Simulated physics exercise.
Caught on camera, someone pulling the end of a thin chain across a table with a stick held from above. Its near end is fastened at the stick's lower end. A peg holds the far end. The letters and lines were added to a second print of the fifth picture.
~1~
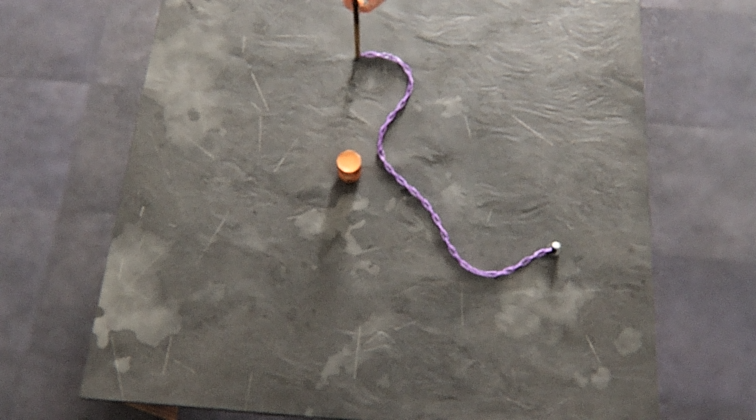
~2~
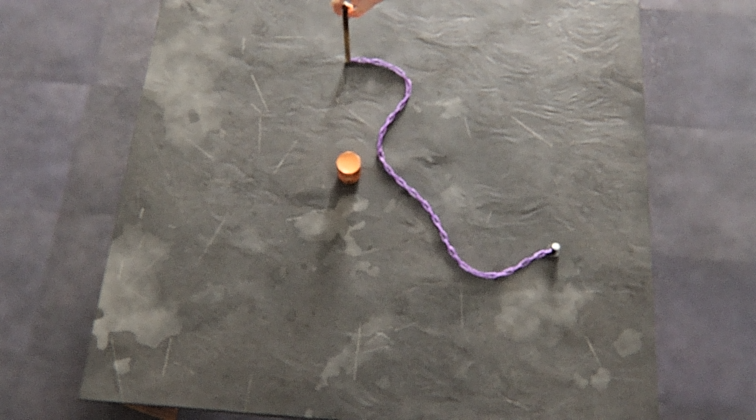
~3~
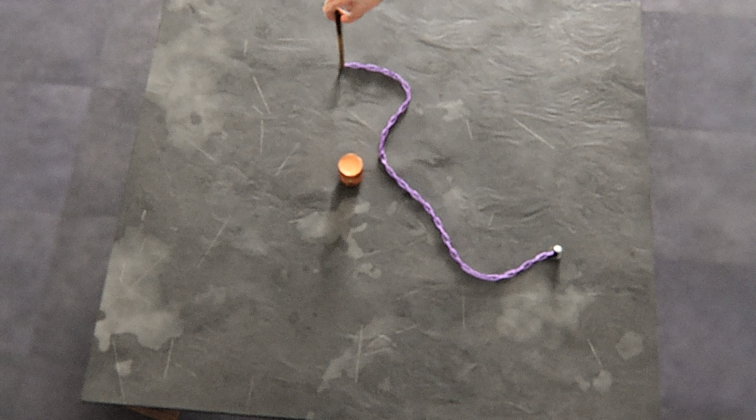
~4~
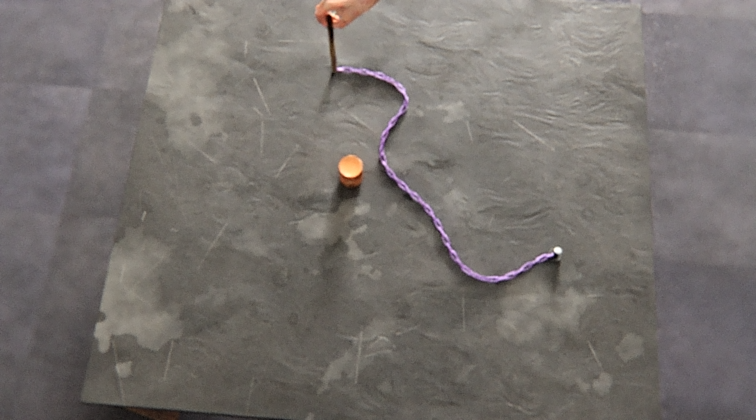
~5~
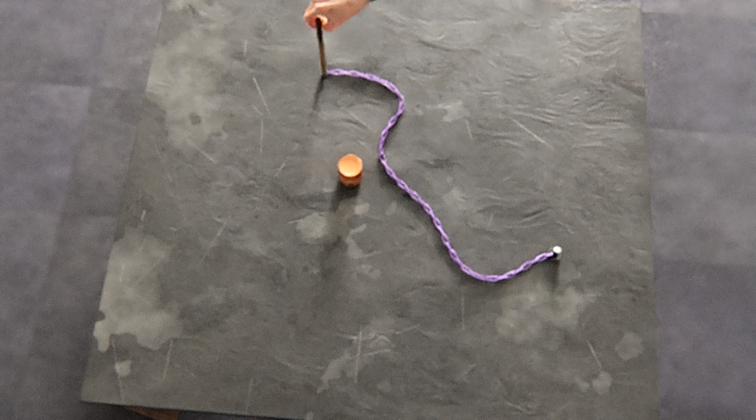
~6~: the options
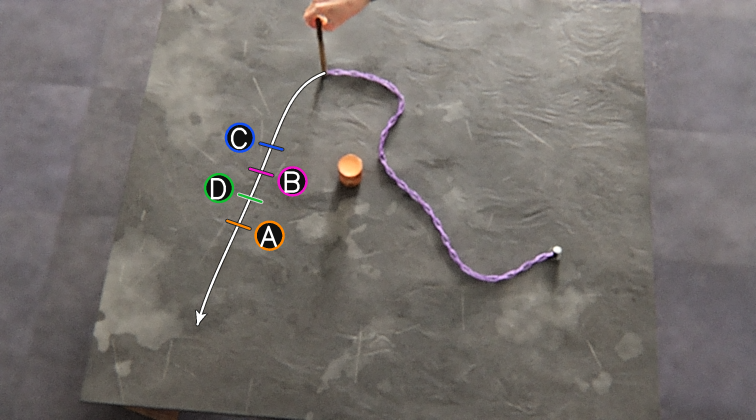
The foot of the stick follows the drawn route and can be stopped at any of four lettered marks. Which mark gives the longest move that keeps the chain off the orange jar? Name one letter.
No farther than A.
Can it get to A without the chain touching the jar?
For that mark, yes.
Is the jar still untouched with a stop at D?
Yes.
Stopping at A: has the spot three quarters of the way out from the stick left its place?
No.
On the copy, A at (238, 225); B at (261, 172); C at (271, 147); D at (250, 198); the route from (325, 73) via (256, 185) to (198, 325).
On A. First, foot of the stick (284, 116), middle of the chain (405, 188).
Then, foot of the stick (261, 174), middle of the chain (405, 188).
Finally, foot of the stick (239, 225), middle of the chain (405, 188); nothing has been touched.
By contrast, B is safe but short; C is safe but short; D is safe but short.
